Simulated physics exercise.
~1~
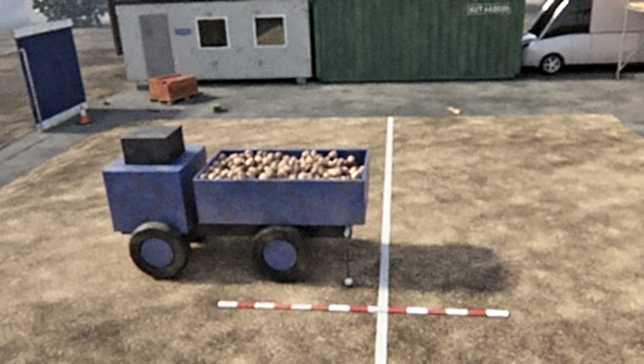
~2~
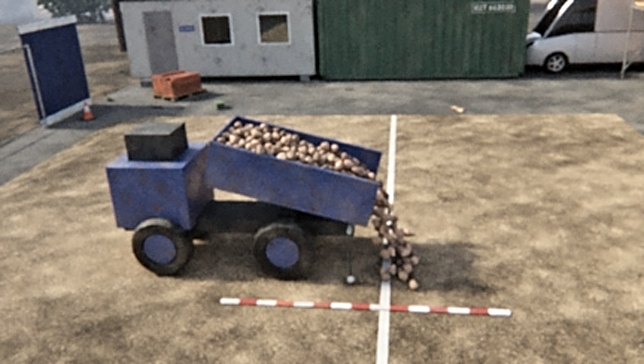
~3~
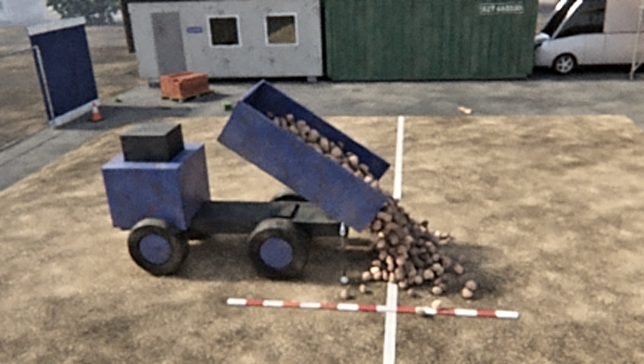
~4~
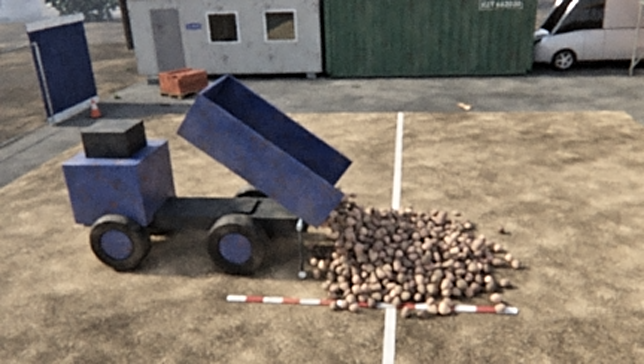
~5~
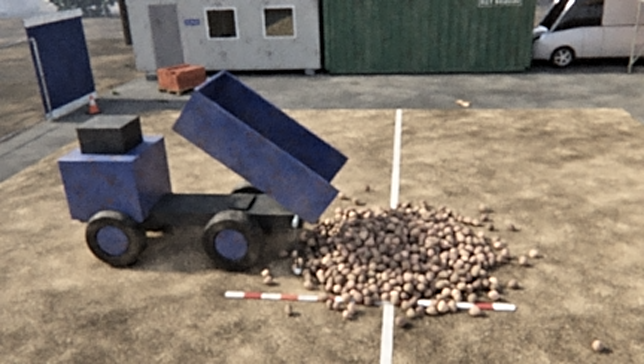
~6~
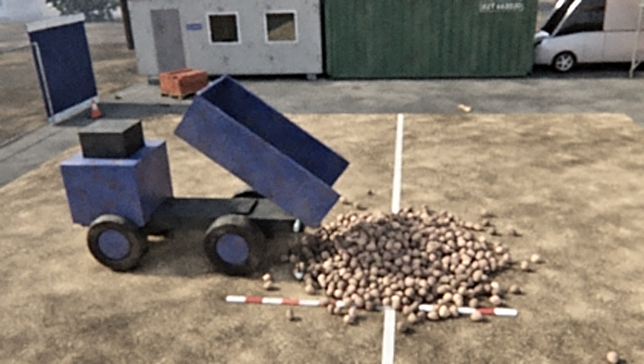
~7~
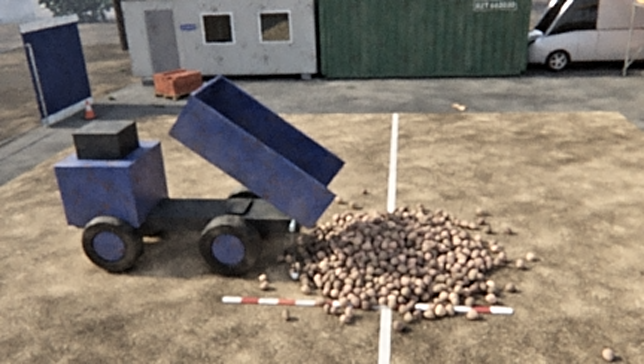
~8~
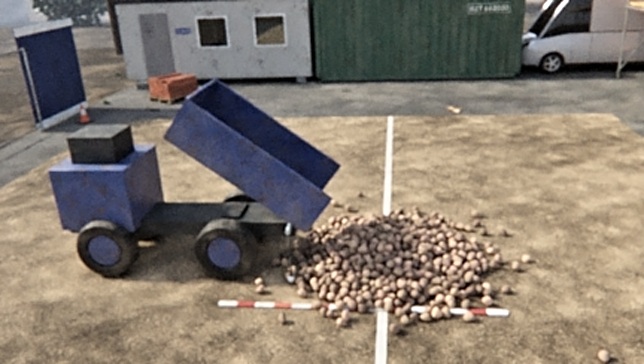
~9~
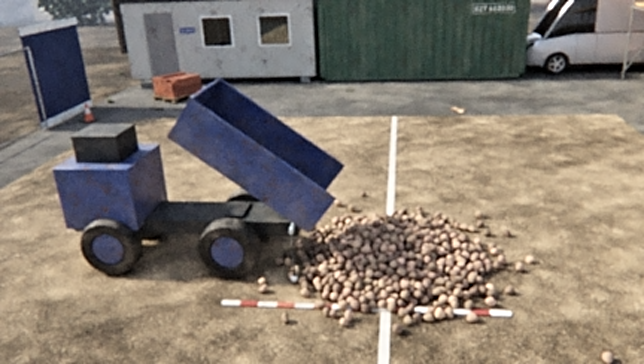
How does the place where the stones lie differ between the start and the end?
At the start the stones are piled in the blue bed of the truck, left of the white line. At the end they lie lower and farther right, in a wide heap on the ground that spreads across the line.
